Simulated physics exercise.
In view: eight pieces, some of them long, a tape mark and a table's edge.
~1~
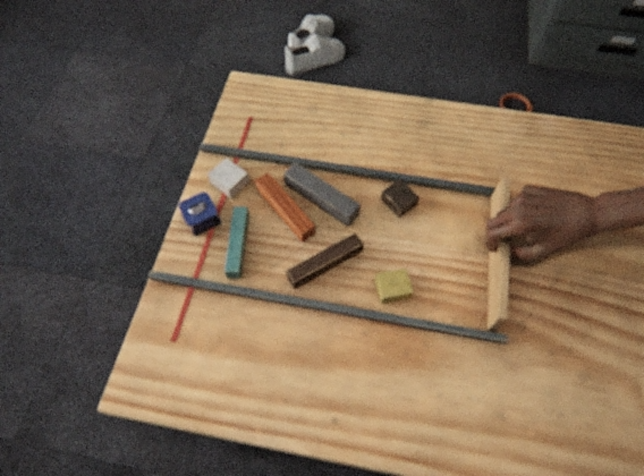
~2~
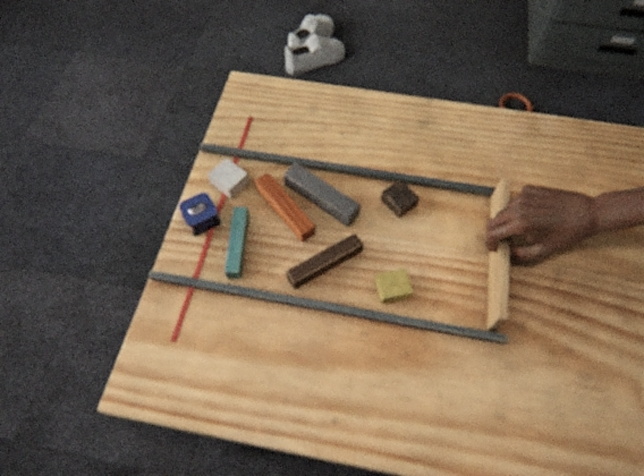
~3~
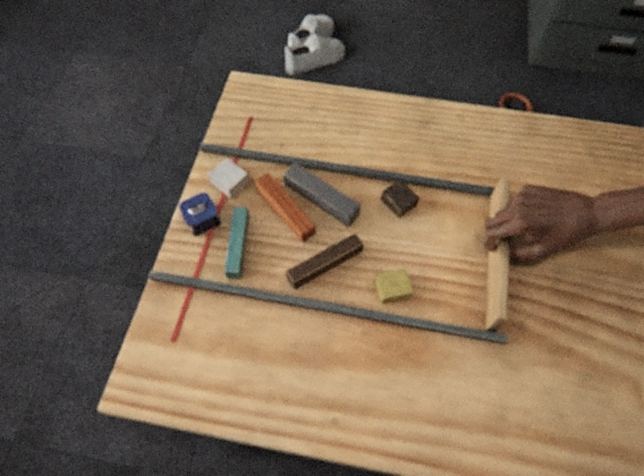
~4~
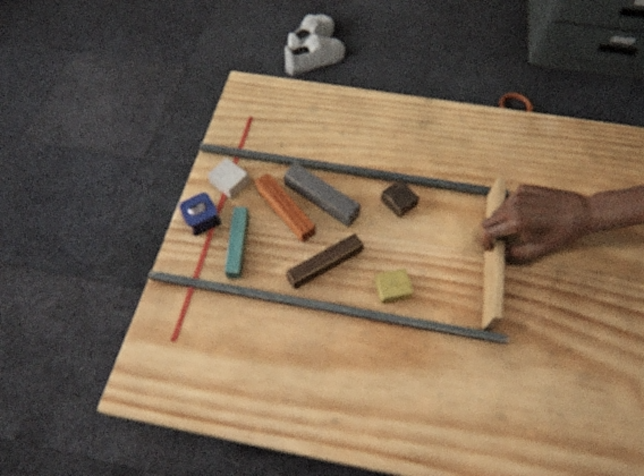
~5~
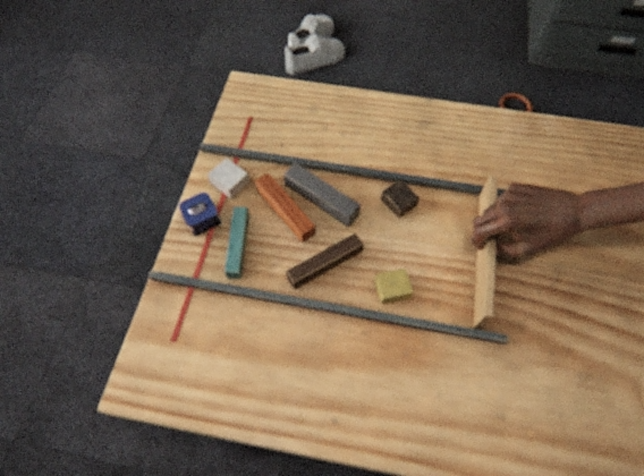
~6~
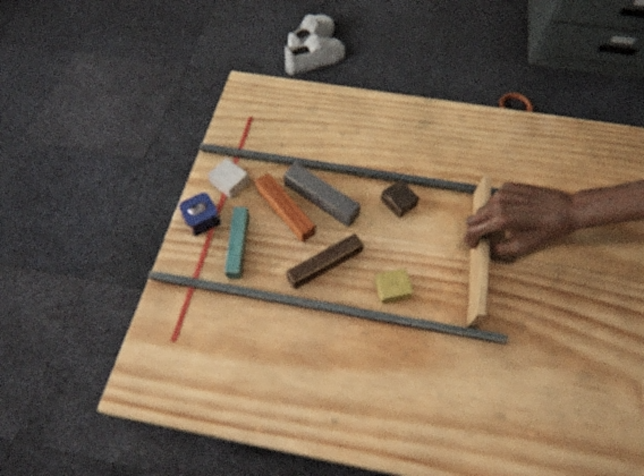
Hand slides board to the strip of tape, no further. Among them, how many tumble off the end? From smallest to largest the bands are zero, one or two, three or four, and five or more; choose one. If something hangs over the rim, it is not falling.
The right band is three or four.
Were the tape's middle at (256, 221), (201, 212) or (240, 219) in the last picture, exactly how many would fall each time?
The counts would be 1, 6 and 1.
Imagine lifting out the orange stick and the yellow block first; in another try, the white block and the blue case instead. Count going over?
First 2, second 2.
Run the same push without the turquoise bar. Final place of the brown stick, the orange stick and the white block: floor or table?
Note: Brown stick is on by the end; orange stick is off by the end; white block is off by the end.
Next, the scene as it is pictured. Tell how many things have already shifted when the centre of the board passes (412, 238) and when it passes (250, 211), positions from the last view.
That makes 2 at the first spot and 8 at the second.
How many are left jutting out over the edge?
It would come to 2.
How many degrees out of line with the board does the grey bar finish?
Roughly 55° out of line.
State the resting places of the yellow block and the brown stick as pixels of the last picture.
Positions - first (188, 249), then (178, 227).
Soon after, none off yet; blue case at rest near (200, 214); white block at rest near (229, 178); turquoise bar at rest near (237, 242).
At rest, the number that fall off is three or four; fallen, orange stick, turquoise bar, white block and blue case.
